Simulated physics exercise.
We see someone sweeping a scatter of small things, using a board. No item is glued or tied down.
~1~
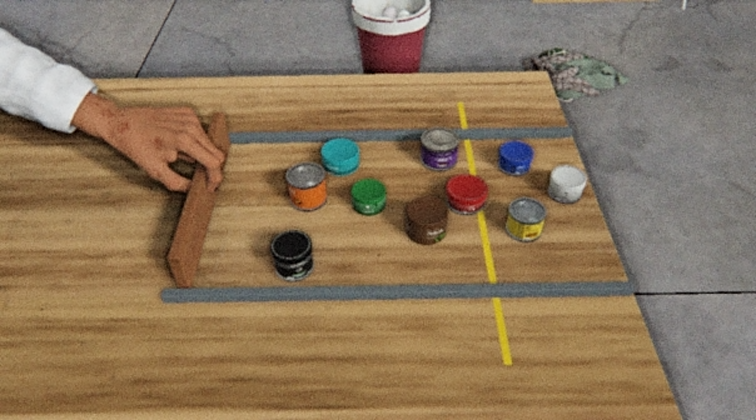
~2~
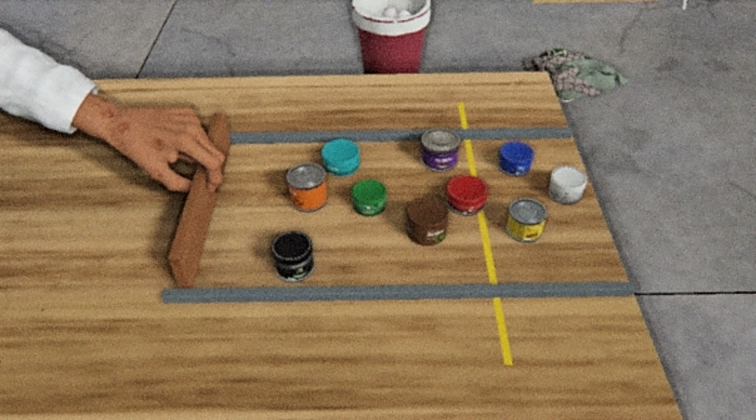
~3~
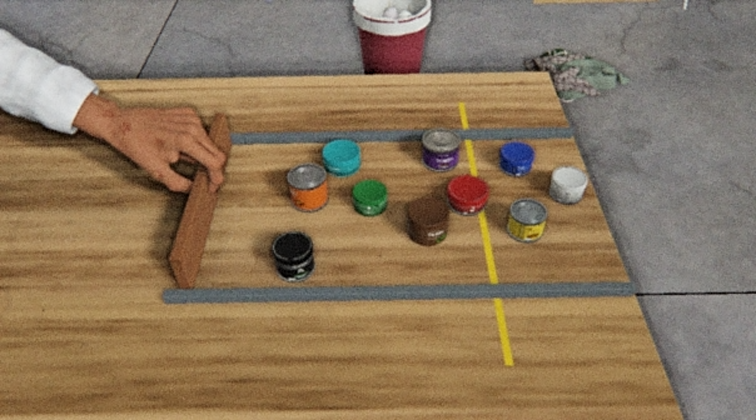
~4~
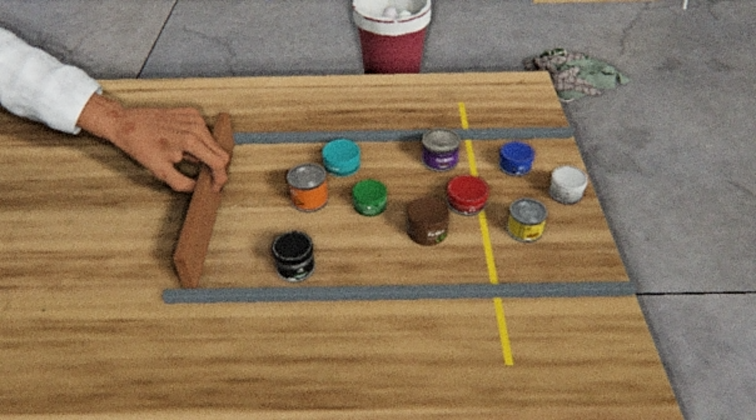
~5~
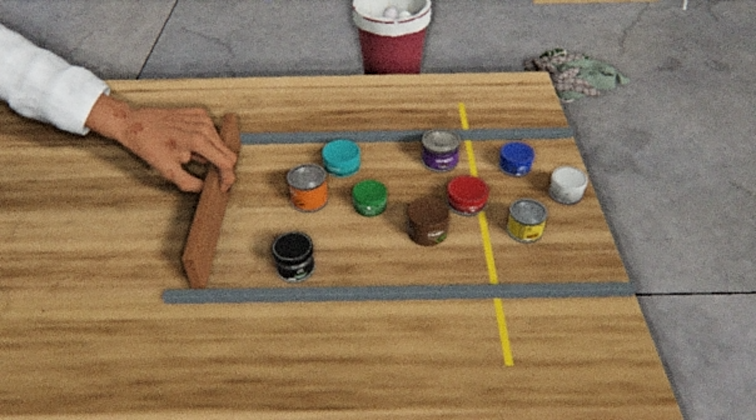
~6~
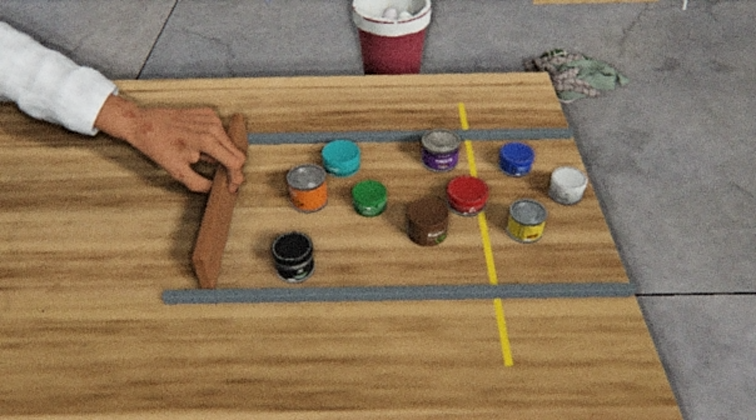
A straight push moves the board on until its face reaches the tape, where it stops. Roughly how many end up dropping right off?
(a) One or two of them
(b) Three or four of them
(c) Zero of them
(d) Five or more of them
(c) Zero of them.
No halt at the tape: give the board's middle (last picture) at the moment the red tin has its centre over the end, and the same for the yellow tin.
When the red tin crosses, the middle is near (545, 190); when the yellow tin crosses, near (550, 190).
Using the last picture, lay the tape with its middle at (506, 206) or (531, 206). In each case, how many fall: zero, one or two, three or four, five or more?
Well, the first gives none at all and the second gives either one or two.
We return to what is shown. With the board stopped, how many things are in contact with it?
Contact count: 4.
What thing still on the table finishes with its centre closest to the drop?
Ending up nearest is the white pot.
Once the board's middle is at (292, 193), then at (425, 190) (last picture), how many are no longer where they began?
So 2, and at the other place 7.
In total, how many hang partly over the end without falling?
Counting them gives 0.
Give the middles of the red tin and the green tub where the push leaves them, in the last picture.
Final centres, first then second: (534, 186), (510, 205).
Soon after, none off yet; white pot at rest near (567, 186); blue tin at rest near (516, 160); yellow tin at rest near (526, 221).
In the end, the number that fall off is zero.
